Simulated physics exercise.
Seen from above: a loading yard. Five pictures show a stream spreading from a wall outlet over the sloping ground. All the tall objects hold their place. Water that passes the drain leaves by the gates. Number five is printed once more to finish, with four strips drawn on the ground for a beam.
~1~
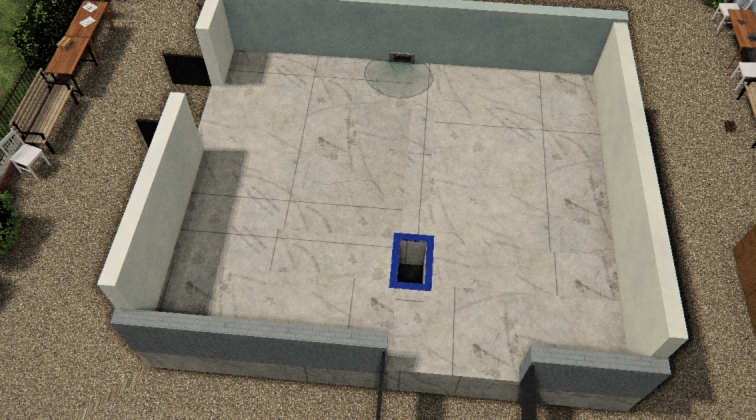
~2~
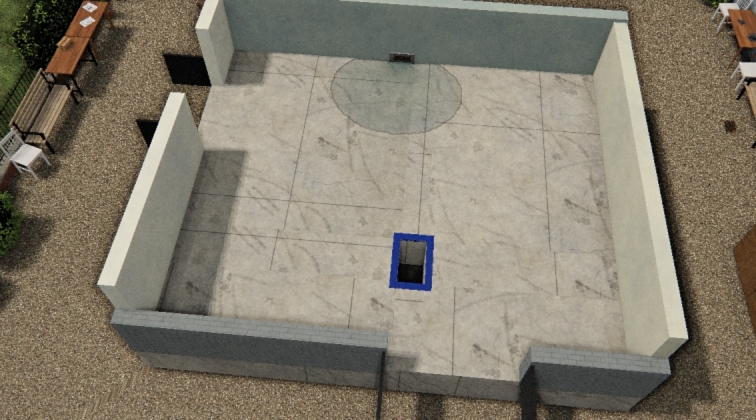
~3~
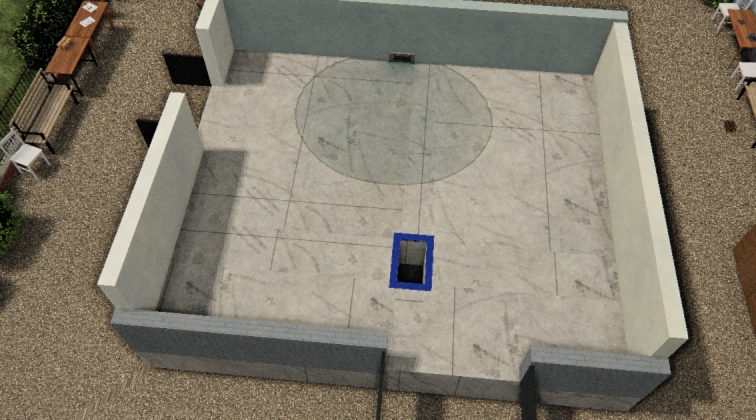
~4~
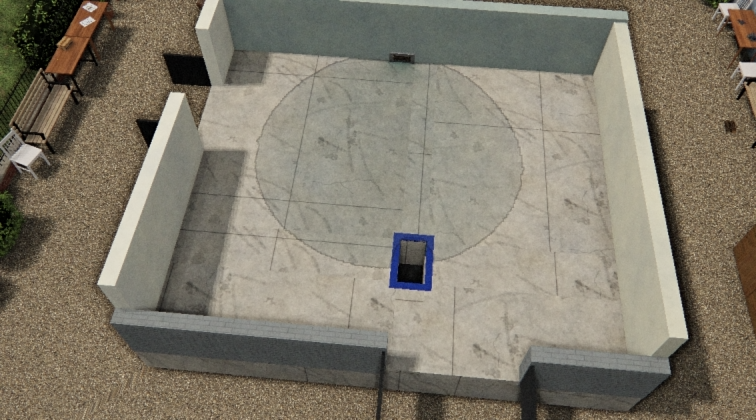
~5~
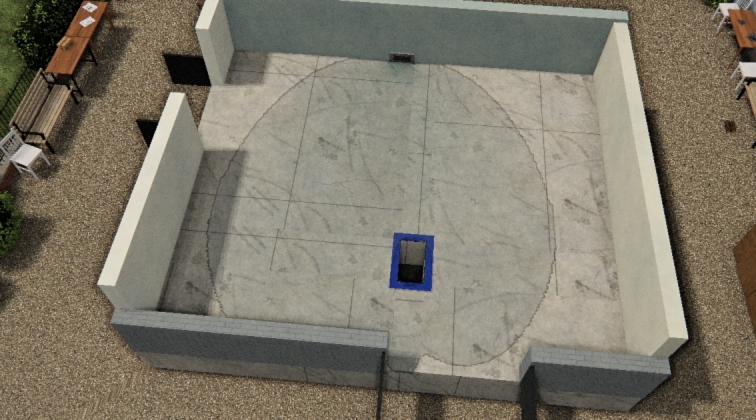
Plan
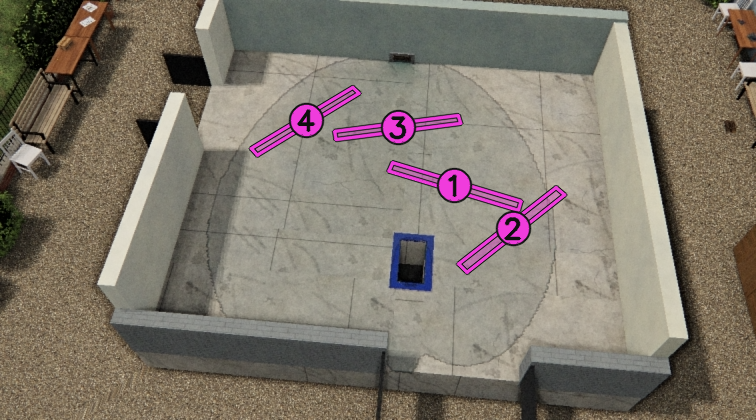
The clip opens on a walled yard seen from above, with a small patch of water below an outlet in the far wall. The water spreads across the pale paving in a widening round sheet, reaches the blue-edged drain, then surrounds it and extends to the gap in the near wall.
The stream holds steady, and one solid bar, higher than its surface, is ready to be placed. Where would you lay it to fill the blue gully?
Take 2.
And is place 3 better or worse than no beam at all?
Worse.
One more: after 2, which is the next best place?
4 it is.
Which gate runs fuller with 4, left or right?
The right gate.
On the marked copy, 1 from (390, 166) to (519, 205); 2 from (462, 268) to (560, 191); 3 from (335, 135) to (459, 119); 4 from (254, 151) to (355, 90).
With 1, about 5 % of the stream runs into the blue gully, about 93 % out by the gates.
With 2, about 35 % of the stream runs into the blue gully, about 62 % out by the gates.
With 3, about 3 % of the stream runs into the blue gully, about 95 % out by the gates.
With 4, about 20 % of the stream runs into the blue gully, about 77 % out by the gates.
